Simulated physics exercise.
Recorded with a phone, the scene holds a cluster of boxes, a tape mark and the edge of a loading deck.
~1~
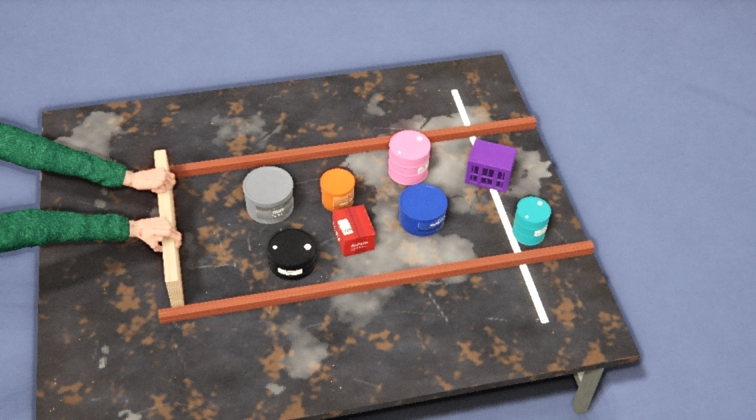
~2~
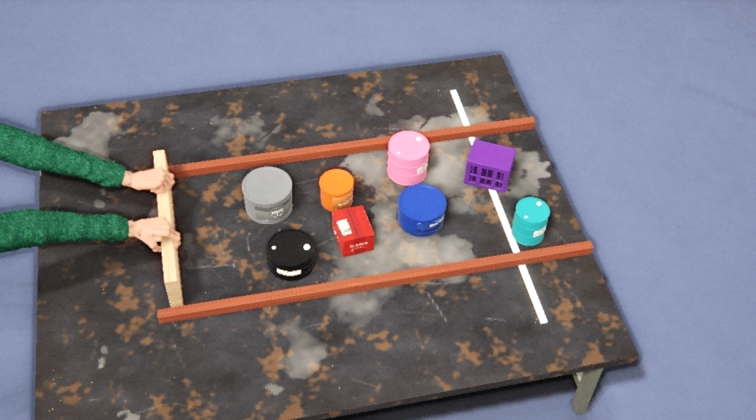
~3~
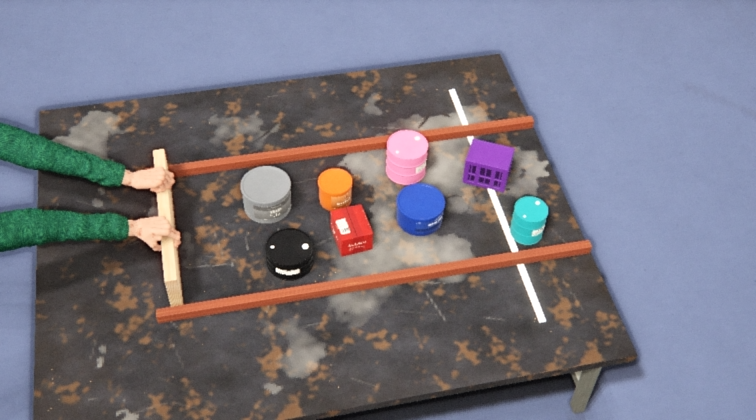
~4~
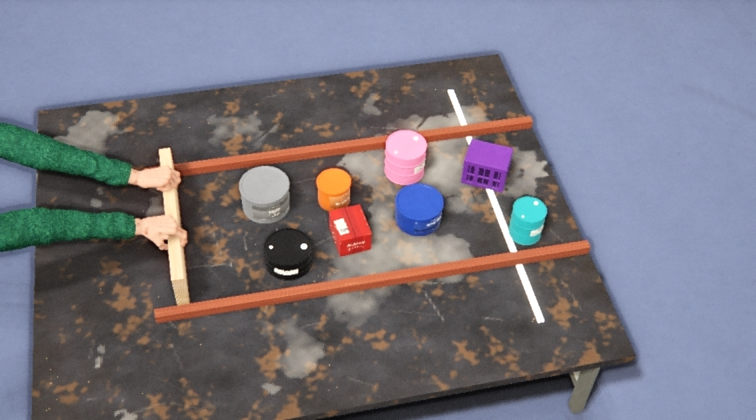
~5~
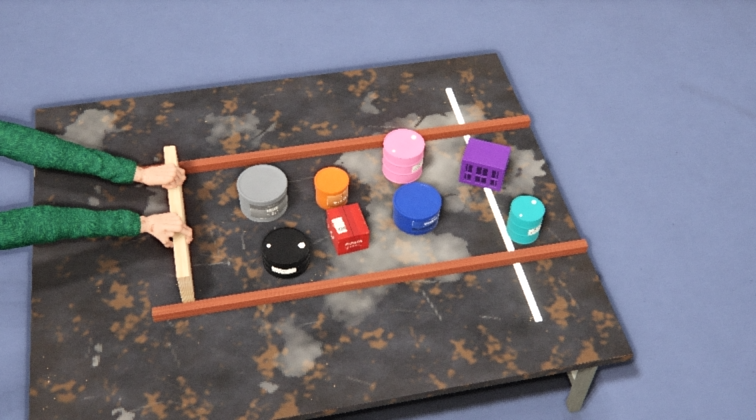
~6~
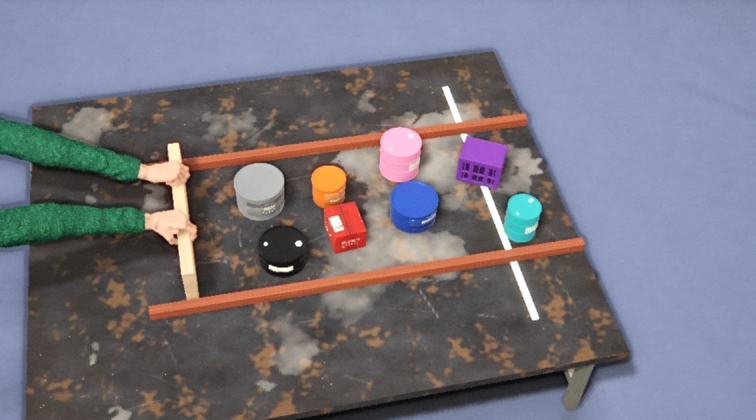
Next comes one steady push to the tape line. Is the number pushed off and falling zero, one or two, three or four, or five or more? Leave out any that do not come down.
It is one or two.
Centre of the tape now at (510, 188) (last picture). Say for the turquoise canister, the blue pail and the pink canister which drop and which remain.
Well, the turquoise canister leaves the top, the blue pail leaves the top, and the pink canister hangs in there.
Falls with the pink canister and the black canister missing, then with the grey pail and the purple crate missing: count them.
In the first try 1, in the other 0.
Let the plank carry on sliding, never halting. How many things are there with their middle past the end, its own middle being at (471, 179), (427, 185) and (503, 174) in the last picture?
Counts: 1, 0, 4.
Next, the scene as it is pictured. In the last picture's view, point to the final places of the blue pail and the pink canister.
You'll find the blue pail at roughly (553, 194) and the pink canister at roughly (507, 131).
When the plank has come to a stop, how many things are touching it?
The figure is 3.
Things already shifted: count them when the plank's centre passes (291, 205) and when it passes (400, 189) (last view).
4, then 7.
Soon after, none off yet; turquoise canister at rest near (522, 218); purple crate at rest near (482, 163); pink canister at rest near (400, 155).
After that, none off yet; turquoise canister at rest near (522, 218); purple crate at rest near (482, 163); pink canister displaced a little near (405, 151).
And then, none off yet; turquoise canister displaced a little near (527, 220); purple crate displaced about its own width near (522, 154); pink canister displaced well along near (463, 136).
In the end, the number that fall off is one or two; gone, purple crate.
